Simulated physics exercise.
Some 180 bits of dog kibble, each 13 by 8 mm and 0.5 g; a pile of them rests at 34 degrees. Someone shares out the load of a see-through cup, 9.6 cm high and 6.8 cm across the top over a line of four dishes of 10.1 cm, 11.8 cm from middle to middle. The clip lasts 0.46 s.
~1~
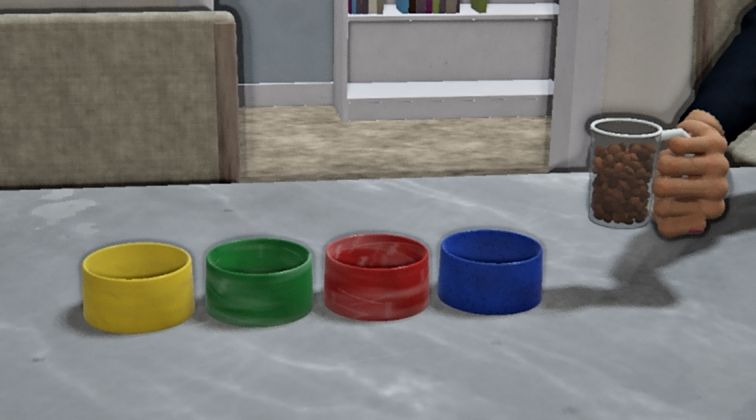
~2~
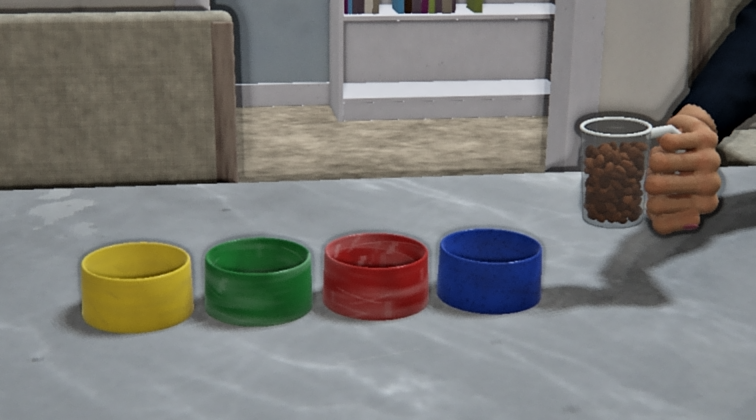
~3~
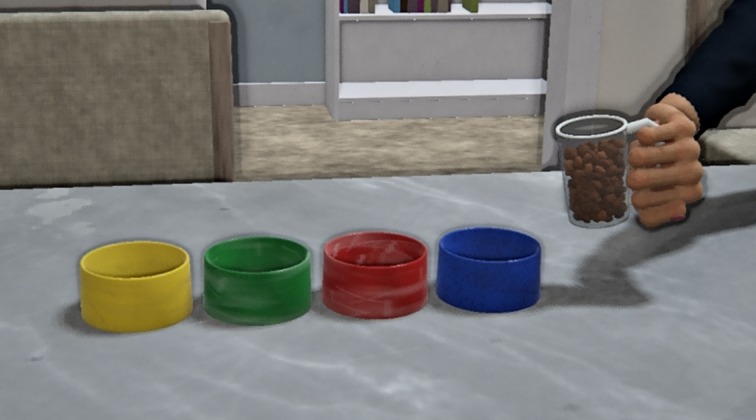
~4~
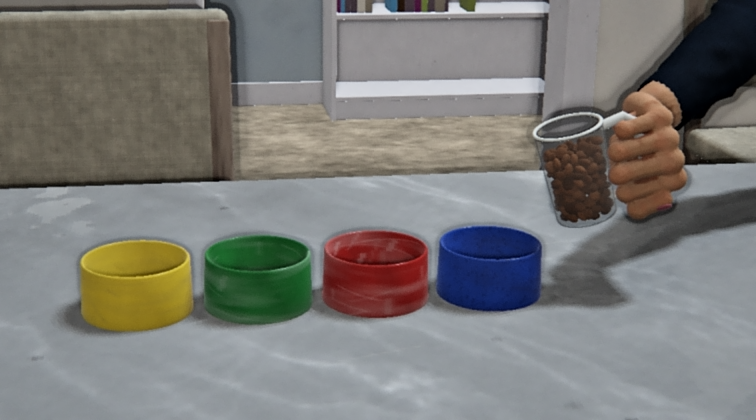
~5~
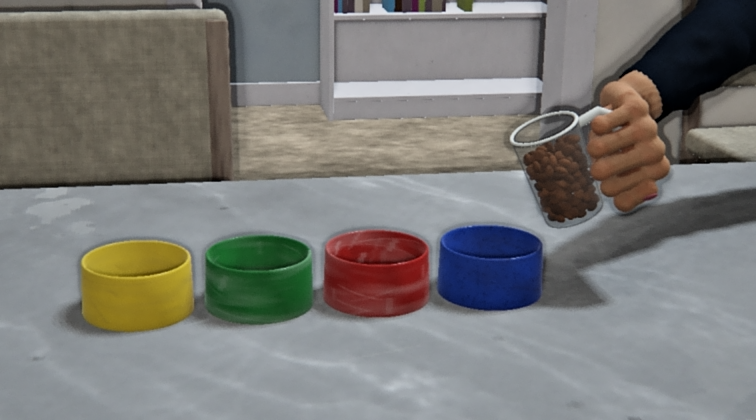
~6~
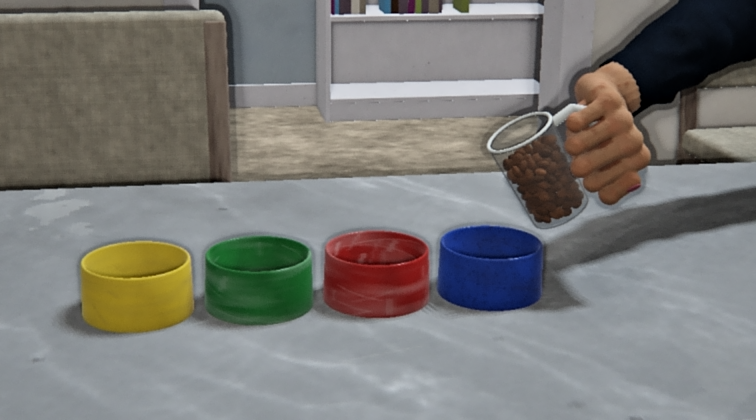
A hand moves a clear cup of brown pieces left, tilting it near the blue dish.
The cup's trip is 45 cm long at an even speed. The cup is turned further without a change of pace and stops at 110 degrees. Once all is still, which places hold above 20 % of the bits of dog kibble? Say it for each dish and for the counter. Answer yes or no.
Red dish: No; blue dish: No; green dish: Yes; yellow dish: Yes; on the counter: No.
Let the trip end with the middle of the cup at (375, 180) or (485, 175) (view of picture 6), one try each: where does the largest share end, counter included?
Most goes to: Counter, then counter.
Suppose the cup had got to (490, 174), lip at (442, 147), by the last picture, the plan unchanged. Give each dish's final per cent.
Red 0; blue 0; green 0; yellow 90.
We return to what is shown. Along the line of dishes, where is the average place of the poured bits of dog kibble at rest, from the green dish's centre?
About 8 cm to its left.
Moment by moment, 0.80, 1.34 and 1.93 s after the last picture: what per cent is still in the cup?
In turn: 100, 55, 15.
Then, 0.80 s after the last picture, tilt 88 degrees; cup holds 100 %.
Then, 1.34 s after the last picture, tilt 110 degrees; cup holds 55 %, green 30 %.
Then, 1.93 s after the last picture, tilt 110 degrees; cup holds 15 %, green 30 %, yellow 45 %.
In the end, red 0 %, blue 0 %, green 30 %, yellow 55 %, counter 10 %, cup 5 %.
